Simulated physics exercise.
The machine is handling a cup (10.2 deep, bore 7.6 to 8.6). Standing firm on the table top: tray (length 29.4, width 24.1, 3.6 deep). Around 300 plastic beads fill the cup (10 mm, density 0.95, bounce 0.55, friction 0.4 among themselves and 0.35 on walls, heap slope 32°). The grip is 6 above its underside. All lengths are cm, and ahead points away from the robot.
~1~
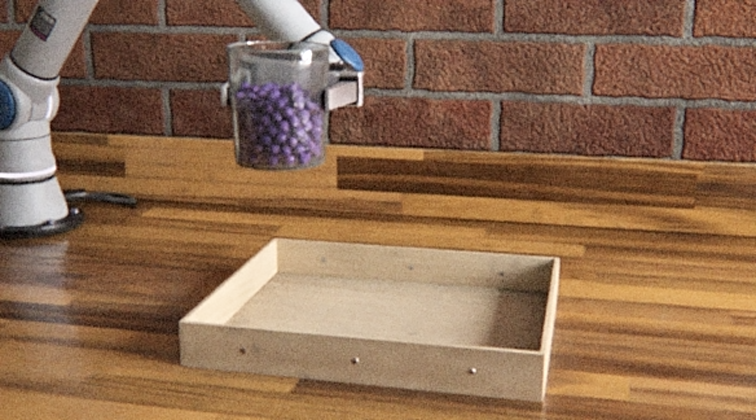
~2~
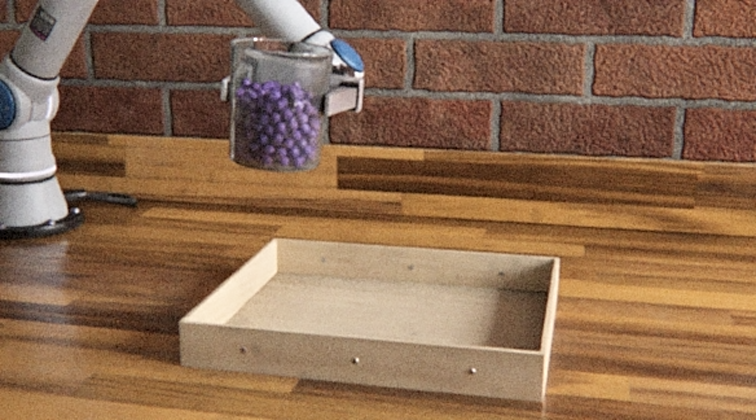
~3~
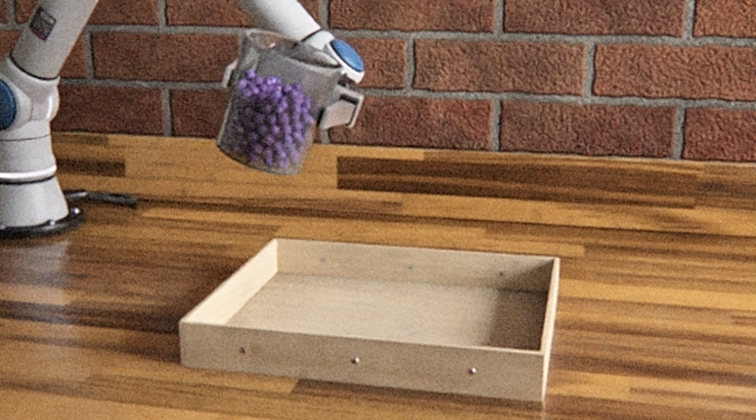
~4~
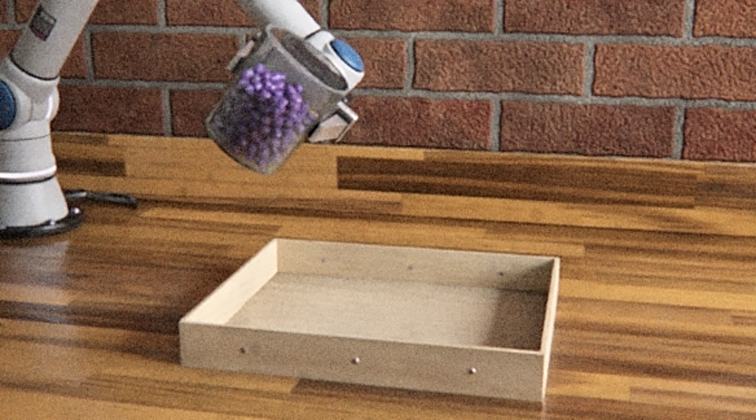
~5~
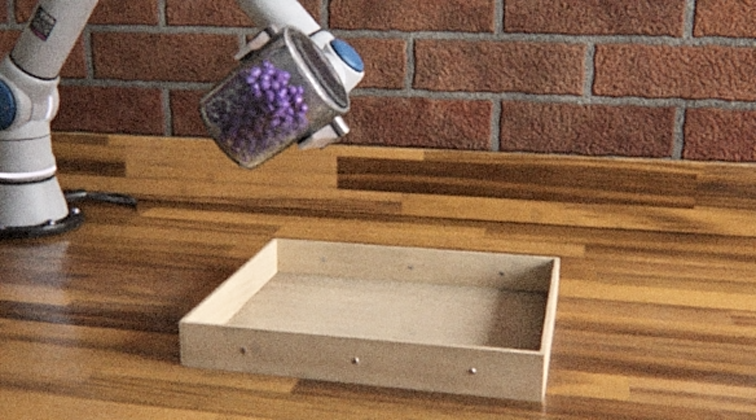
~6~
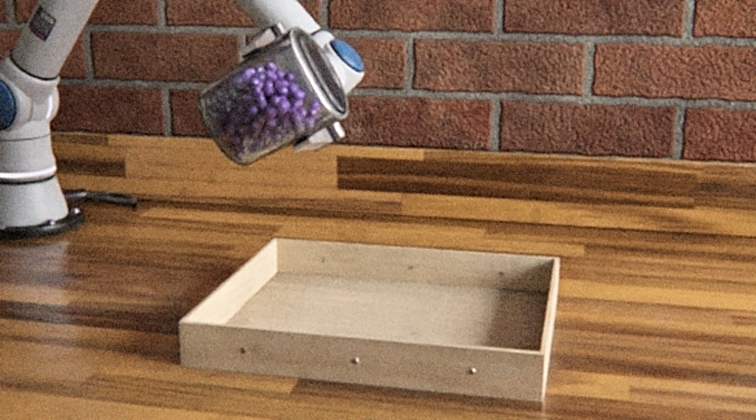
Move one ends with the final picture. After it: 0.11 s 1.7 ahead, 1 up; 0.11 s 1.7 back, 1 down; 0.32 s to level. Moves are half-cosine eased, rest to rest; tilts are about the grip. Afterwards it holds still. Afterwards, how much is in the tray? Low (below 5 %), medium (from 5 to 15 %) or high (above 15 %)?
A low share, below 5 %, ends in the tray.
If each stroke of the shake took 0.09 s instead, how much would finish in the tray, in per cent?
Then about 0 per cent.
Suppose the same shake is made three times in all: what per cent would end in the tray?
Then about 5 per cent.
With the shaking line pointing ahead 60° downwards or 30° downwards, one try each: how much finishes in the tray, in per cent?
Some 0 and 0 per cent.
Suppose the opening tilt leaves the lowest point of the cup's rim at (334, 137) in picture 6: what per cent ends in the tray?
About 15 per cent.
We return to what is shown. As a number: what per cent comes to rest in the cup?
Some 100 per cent.
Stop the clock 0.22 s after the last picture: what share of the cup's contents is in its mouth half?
About 35 per cent.
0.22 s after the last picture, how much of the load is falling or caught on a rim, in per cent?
About 0 per cent.
Then, 0.22 s later, tilted 60° forward, highest piece 23 above the table; 301 in the cup.
Then, 0.43 s later, tilted 15° forward, highest piece 24 above the table; 301 in the cup.
Then, 0.74 s later, level, highest piece 23 above the table; 301 in the cup.
Then, 1.79 s later, level, highest piece 23 above the table; 301 in the cup.
At rest, 301 in the cup. That is 0 % in the tray.
